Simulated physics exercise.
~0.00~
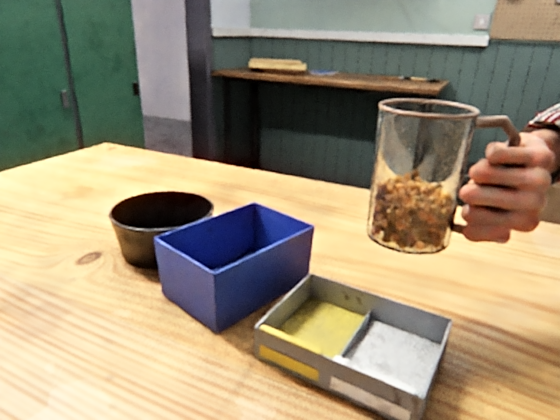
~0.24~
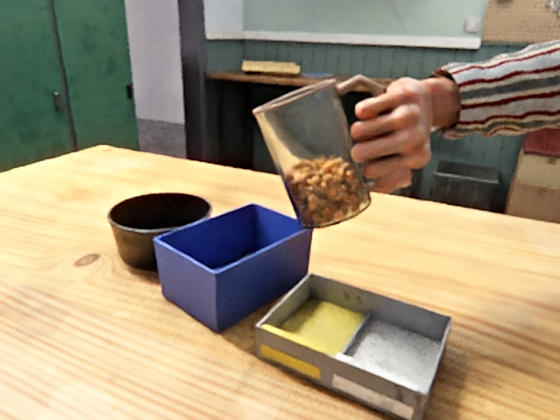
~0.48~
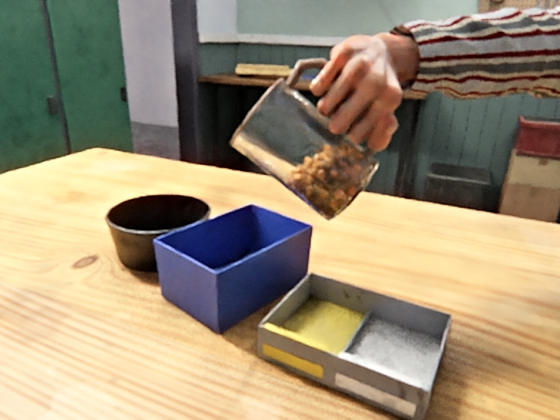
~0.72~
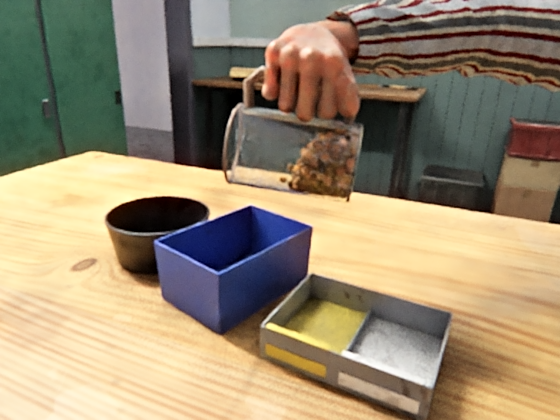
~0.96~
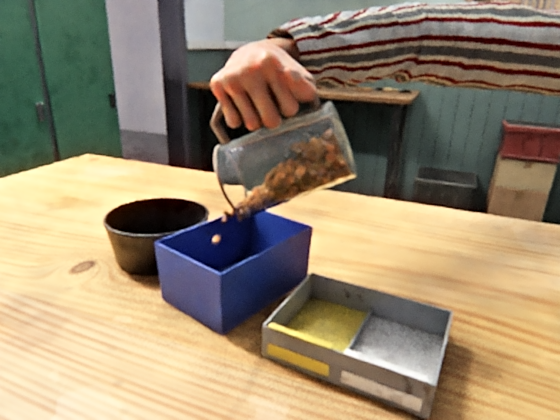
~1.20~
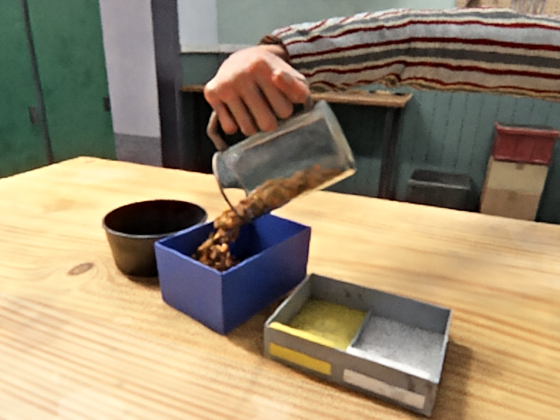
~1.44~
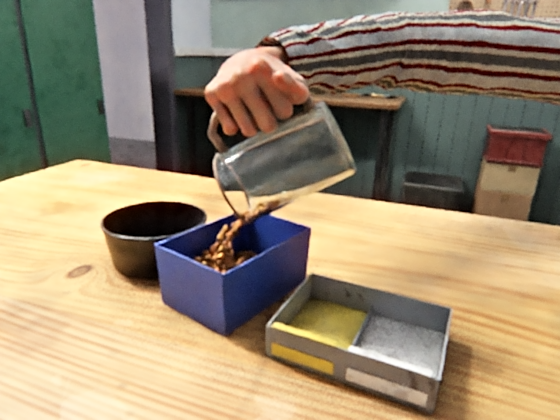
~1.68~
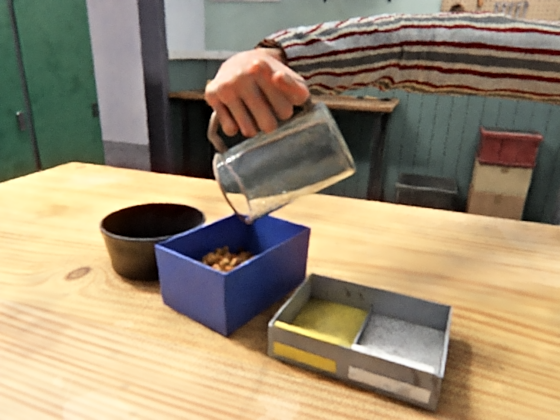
In a room with green doors and teal panelling, a pale wooden table is seen from slightly above as the view drifts gently sideways. A round black dish stands on the left, a blue tin beside it, and a grey tin with yellow and white sections on the right. A hand in a striped sleeve holds a clear cup partly filled with brown roasted chickpeas. The hand carries it left above the tins, tipping it steadily. The chickpeas spill over the rim into the blue tin, until the cup is empty and they all lie inside.
